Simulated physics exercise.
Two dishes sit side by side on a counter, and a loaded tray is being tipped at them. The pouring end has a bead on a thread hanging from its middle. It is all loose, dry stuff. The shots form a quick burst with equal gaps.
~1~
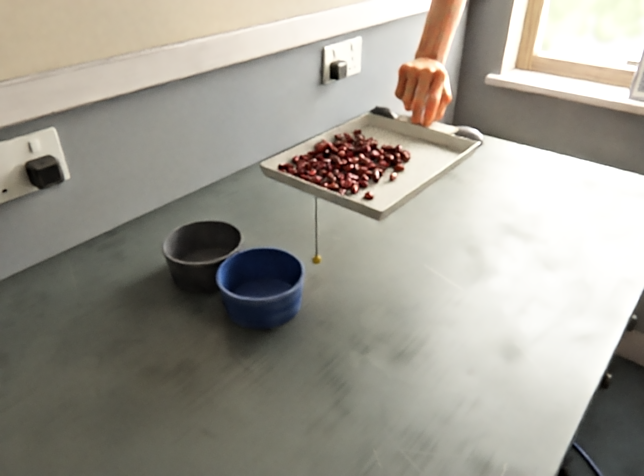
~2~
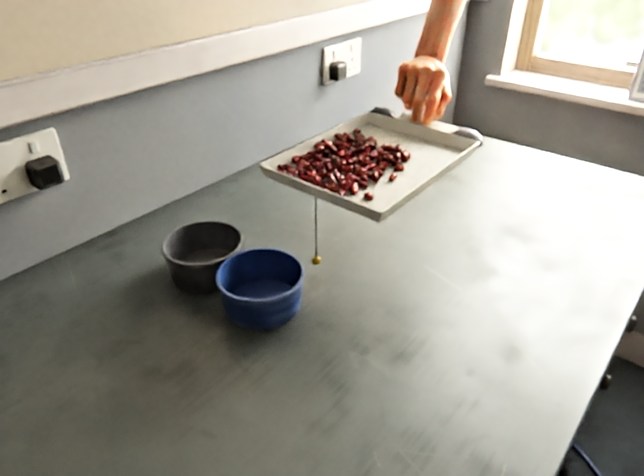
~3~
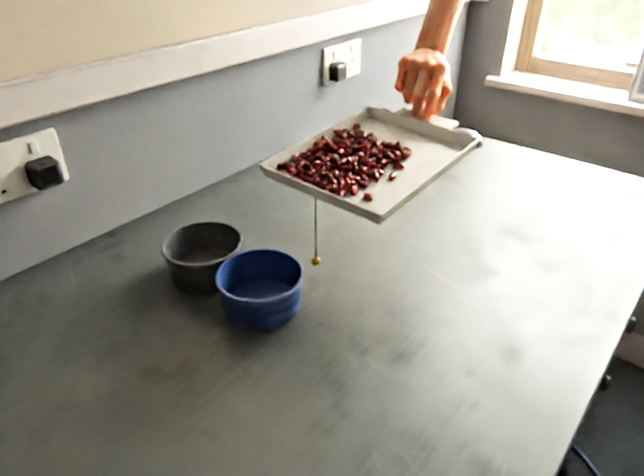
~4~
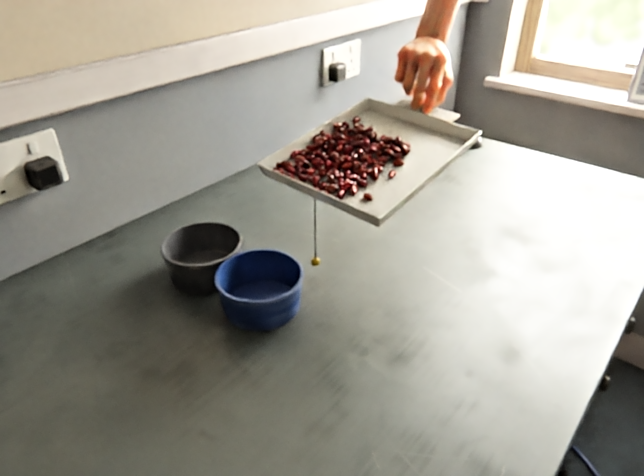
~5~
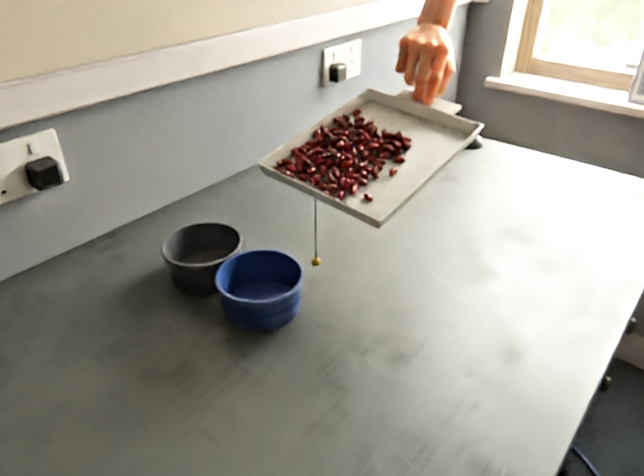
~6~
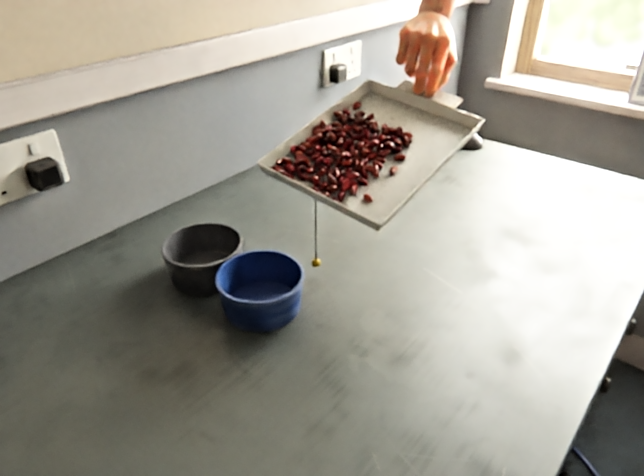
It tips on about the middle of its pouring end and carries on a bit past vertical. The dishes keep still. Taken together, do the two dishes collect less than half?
Yes, they get the smaller share.
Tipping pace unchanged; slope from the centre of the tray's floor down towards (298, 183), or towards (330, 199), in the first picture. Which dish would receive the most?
Rightward dish at the first place, Rightward dish at the second.
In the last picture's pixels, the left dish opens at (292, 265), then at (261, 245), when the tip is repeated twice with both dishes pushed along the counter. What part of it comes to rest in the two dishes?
It would be roughly 80 per cent, followed by roughly 30 per cent.
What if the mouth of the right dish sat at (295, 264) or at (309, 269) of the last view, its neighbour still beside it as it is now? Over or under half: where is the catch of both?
Place 1: Lower than half; place 2: Lower than half.
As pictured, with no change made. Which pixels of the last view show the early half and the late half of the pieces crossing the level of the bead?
The leading part at (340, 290), the rest of it at (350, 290).
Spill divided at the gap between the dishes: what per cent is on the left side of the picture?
I make it about 0 percent or so.
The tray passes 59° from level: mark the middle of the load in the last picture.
Near (344, 173).
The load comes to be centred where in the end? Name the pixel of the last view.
Near pixel (349, 351).
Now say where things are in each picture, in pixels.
The first picture shows corners of the pouring end at (264, 164) and (381, 208), level; middle of the load at (343, 163), kidney beans; left dish at (174, 271); right dish at (231, 306); bead on its thread at (317, 260).
The second picture shows corners of the pouring end at (264, 164) and (380, 209), level; middle of the load at (343, 162).
The third picture shows corners of the pouring end at (264, 164) and (380, 211), tipped barely, lowest at the right corner; middle of the load at (343, 161).
The fourth picture shows corners of the pouring end at (263, 163) and (379, 214), tipped a little, lowest at the right corner; middle of the load at (342, 158).
The fifth picture shows corners of the pouring end at (263, 162) and (379, 217), tipped a little, lowest at the right corner; middle of the load at (342, 154).
The sixth picture shows corners of the pouring end at (262, 162) and (379, 220), tipped a little, lowest at the right corner; middle of the load at (347, 145); left dish at (173, 273); right dish at (230, 309).
Soon, tray tipped steeply; nearly all on the tray; a stray few outside both; a stray few in the air.
A while on, tray tipped right over; about a quarter on the tray; about half outside both; about a third in the air.
Towards the end, tray tipped past a quarter turn; a stray few in the right dish; nearly all outside both.
Finally, tray tipped past a quarter turn; a stray few in the right dish; none in the left dish; nearly all outside both.
